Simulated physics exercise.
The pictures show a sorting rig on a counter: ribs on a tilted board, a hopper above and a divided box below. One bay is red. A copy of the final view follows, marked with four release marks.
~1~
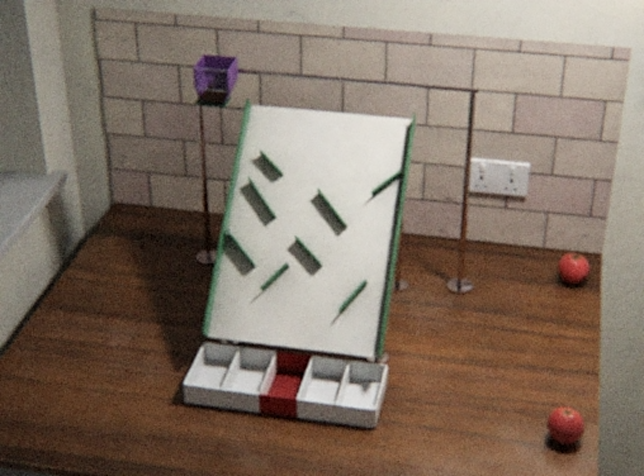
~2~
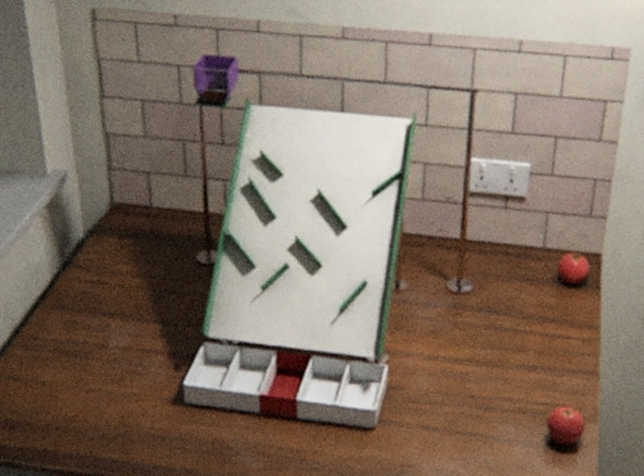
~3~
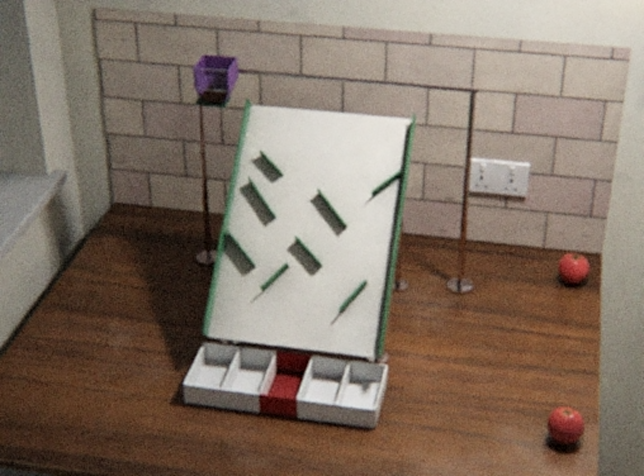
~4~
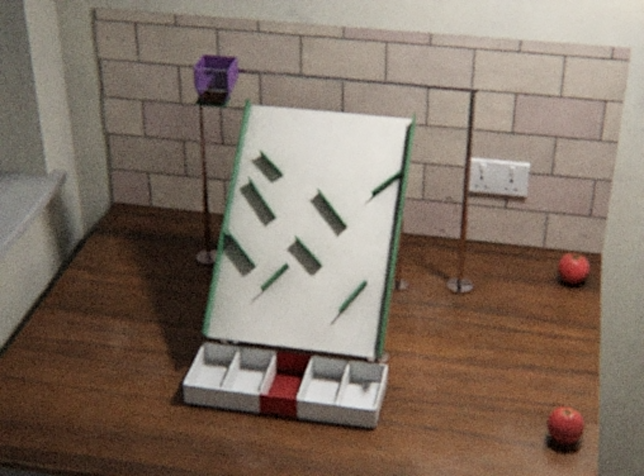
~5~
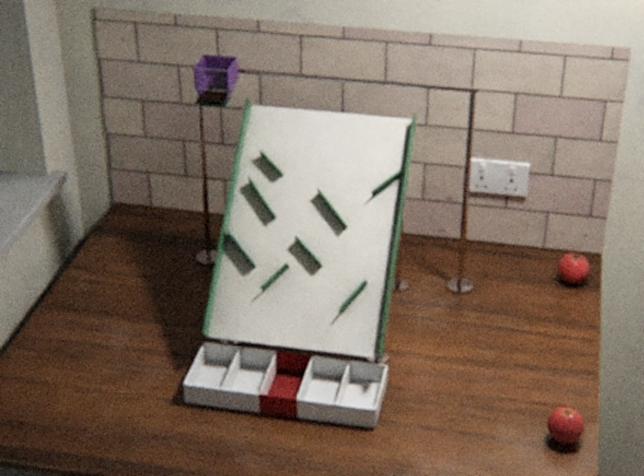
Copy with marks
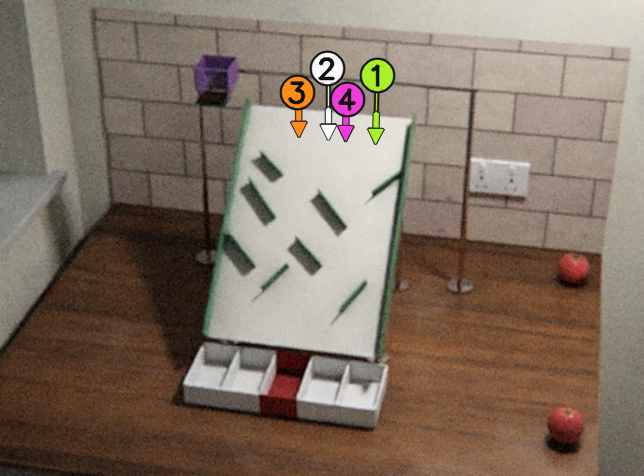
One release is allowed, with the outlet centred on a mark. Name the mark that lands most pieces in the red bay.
Mark 1.
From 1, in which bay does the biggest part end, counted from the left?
The third.
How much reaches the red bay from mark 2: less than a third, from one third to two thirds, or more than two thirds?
It is less than a third.
On the marked copy, mark 1 meets the board at (375, 138); mark 2 meets the board at (328, 134); mark 3 meets the board at (298, 131); mark 4 meets the board at (345, 135).
Choosing 1, roughly half in the red bay, roughly half in other bays, just a few outside the box.
Choosing 2, roughly a quarter in the red bay, the larger part in other bays.
Choosing 3, roughly a quarter in the red bay, roughly two thirds in other bays, just a few outside the box.
Choosing 4, roughly a third in the red bay, roughly two thirds in other bays.
